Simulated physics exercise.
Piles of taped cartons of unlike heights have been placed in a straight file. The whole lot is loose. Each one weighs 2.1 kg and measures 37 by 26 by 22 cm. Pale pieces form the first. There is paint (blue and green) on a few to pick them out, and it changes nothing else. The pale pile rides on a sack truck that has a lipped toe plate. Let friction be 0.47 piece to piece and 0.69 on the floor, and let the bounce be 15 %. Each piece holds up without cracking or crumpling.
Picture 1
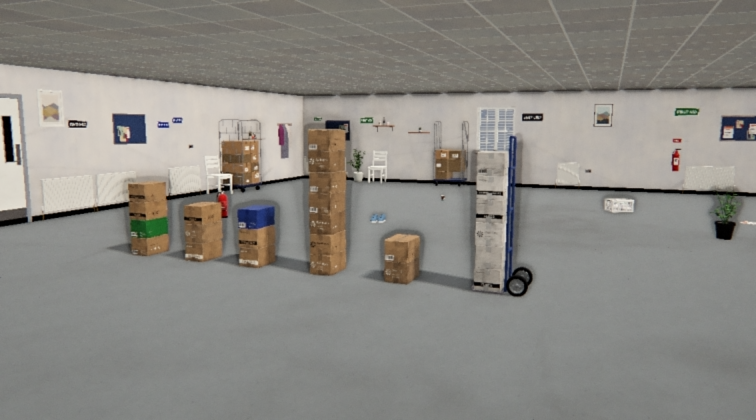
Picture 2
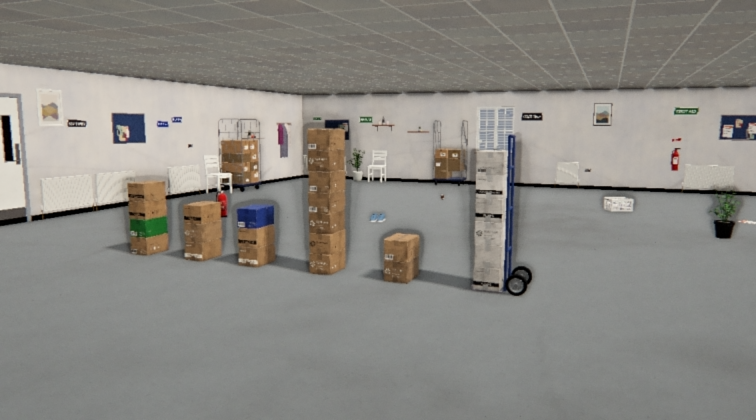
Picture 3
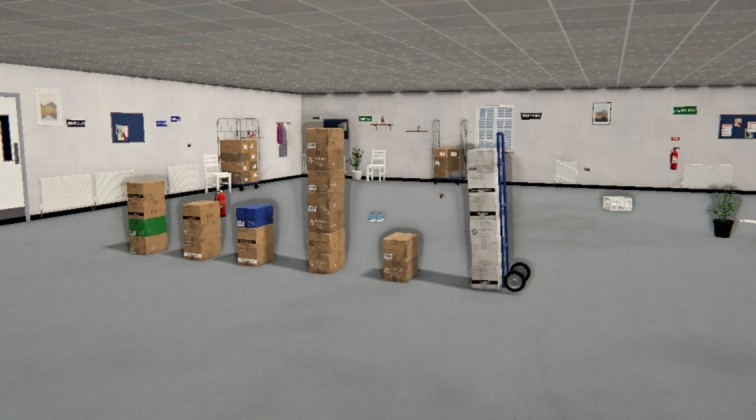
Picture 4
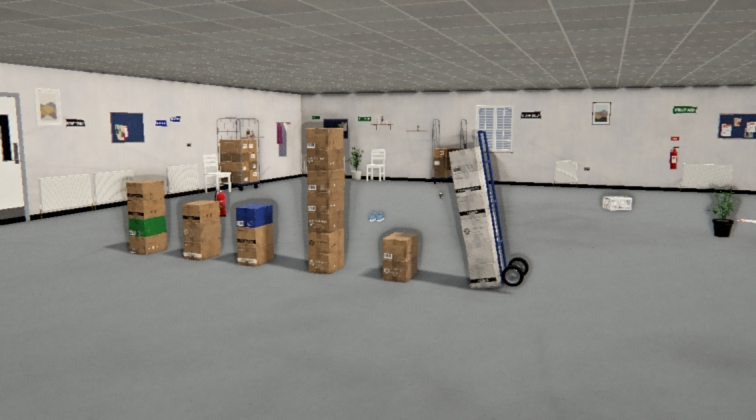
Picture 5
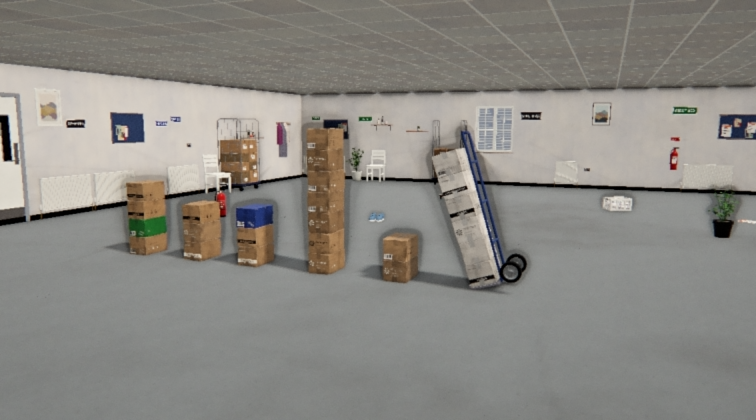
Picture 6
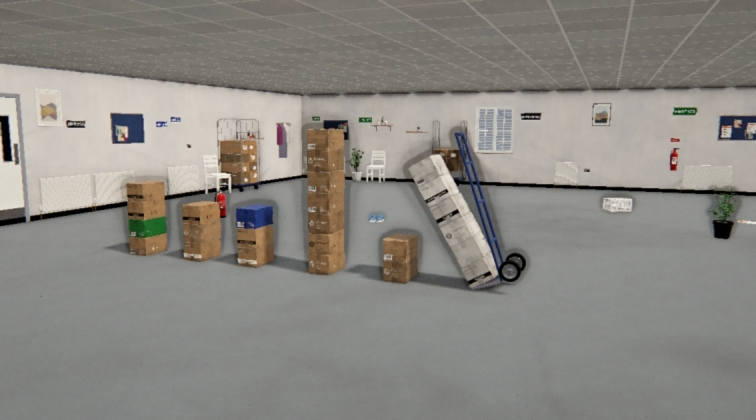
The clip opens on a row of brown cartons, some marked blue and green, beside a tall pale stack standing upright on a blue sack truck. The truck and stack begin leaning left, then the pale stack leans further than the truck, separating from its frame, while the brown cartons stay still.
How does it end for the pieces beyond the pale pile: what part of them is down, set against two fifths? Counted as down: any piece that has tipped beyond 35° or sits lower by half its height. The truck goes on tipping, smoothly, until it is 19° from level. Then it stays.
Less than two fifths are down.
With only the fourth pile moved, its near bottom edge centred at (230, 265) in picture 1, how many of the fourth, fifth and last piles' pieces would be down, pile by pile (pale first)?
You'd end with the fourth pile at 0, the fifth at 0 and the last at 0 down.
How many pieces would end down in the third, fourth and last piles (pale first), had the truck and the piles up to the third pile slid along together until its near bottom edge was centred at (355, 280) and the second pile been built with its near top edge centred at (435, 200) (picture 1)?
Counts down - third: 7; fourth: 2; last: 0.
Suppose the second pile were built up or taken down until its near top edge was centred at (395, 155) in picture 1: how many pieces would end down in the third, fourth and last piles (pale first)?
Pile by pile that makes third 6, fourth 1, last 1.
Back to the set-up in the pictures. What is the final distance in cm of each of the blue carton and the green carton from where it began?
So blue shifts 0 cm, while green shifts 0 cm.
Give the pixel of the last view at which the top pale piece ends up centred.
It should be centred near (349, 261) in the final frame.
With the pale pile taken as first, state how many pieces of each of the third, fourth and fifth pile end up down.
Pieces by pile: Third 0, fourth 0, fifth 0.
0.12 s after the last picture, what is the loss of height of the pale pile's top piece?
Roughly 20 cm.
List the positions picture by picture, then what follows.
In the first frame (we follow the side turned to the camera), truck frame (510, 169) 0° forward; blue carton (247, 219); green carton (157, 227); no other piece has moved.
In the second frame, truck frame (509, 168) 0° forward; green carton (157, 227).
In the third frame, truck frame (499, 165) 4° forward, top of the pale pile leaning 4°; green carton (156, 226); no other piece has moved.
In the fourth frame, truck frame (484, 163) 11° forward, top of the pale pile leaning 11°; green carton (156, 226); no other piece has moved.
In the fifth frame, truck frame (470, 163) 17° forward, top of the pale pile leaning 19°; blue carton (246, 218); no other piece has moved.
In the sixth frame, truck frame (465, 164) 19° forward, top of the pale pile leaning 30°; green carton (156, 227); blue carton (246, 219); no other piece has moved.
Then, 0.12 s on from the sixth picture, 6 of the pale pile down; none of the 19 other cartons down.
Then, 0.66 s on from the sixth picture, 6 of the pale pile down; none of the 19 other cartons down, 3 disturbed.
Finally, 6 of the pale pile down; none of the 19 other cartons down, 3 disturbed; green carton unmoved; blue carton unmoved. That is 0 per cent. Seen by the last camera, middles, green carton near (148, 226), blue carton near (255, 216).
